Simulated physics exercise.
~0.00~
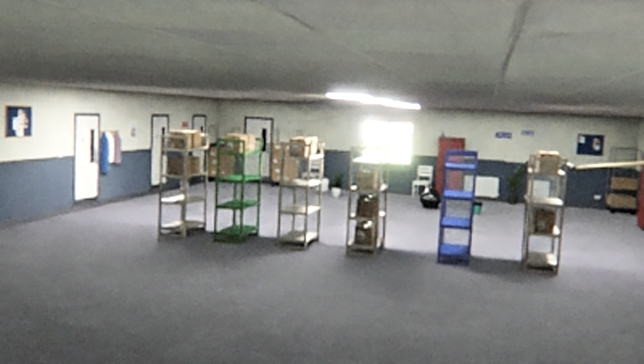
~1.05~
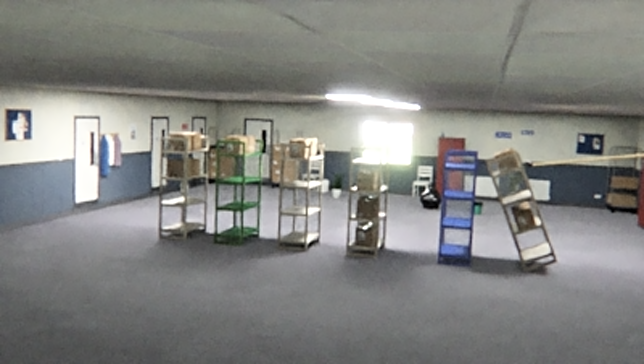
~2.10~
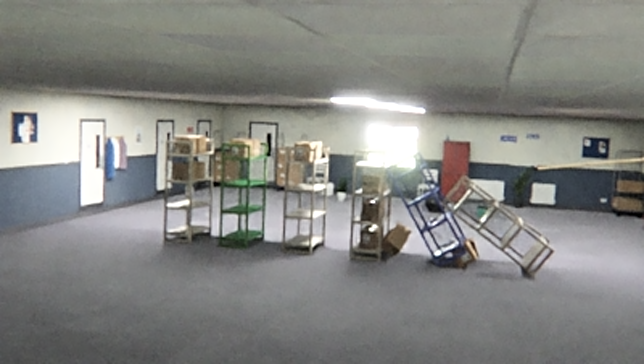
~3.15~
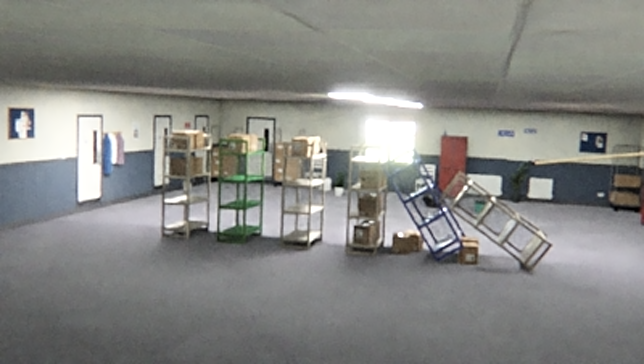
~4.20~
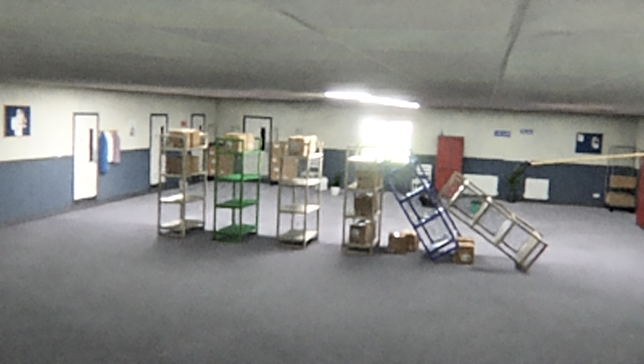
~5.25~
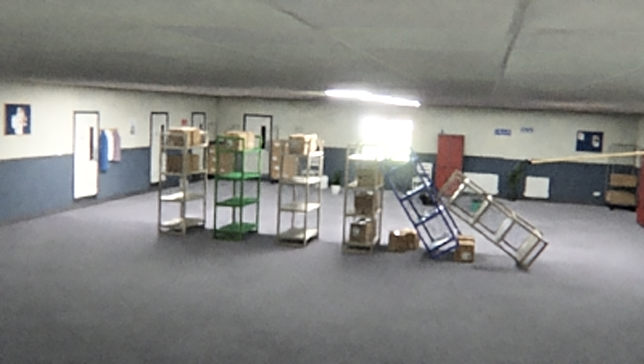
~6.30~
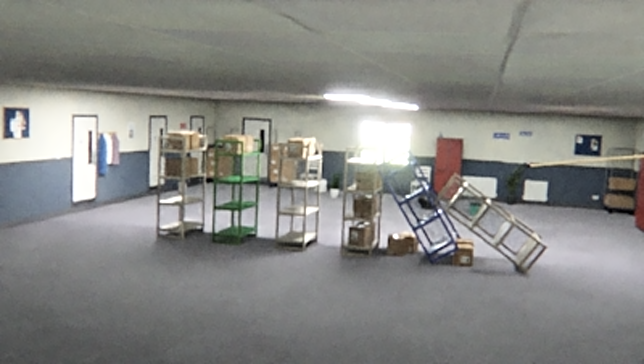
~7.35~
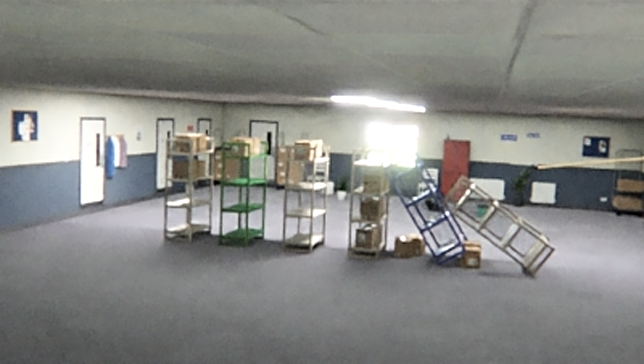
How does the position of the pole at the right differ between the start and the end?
At the start its tip is up against the top of the rightmost rack while that rack stands upright. By the end the pole reaches a little further left, over the spot where the rack had stood.
Large room, a pole tipping the rightmost of six racks left onto a blue one, cartons spilling, both left leaning, four standing.
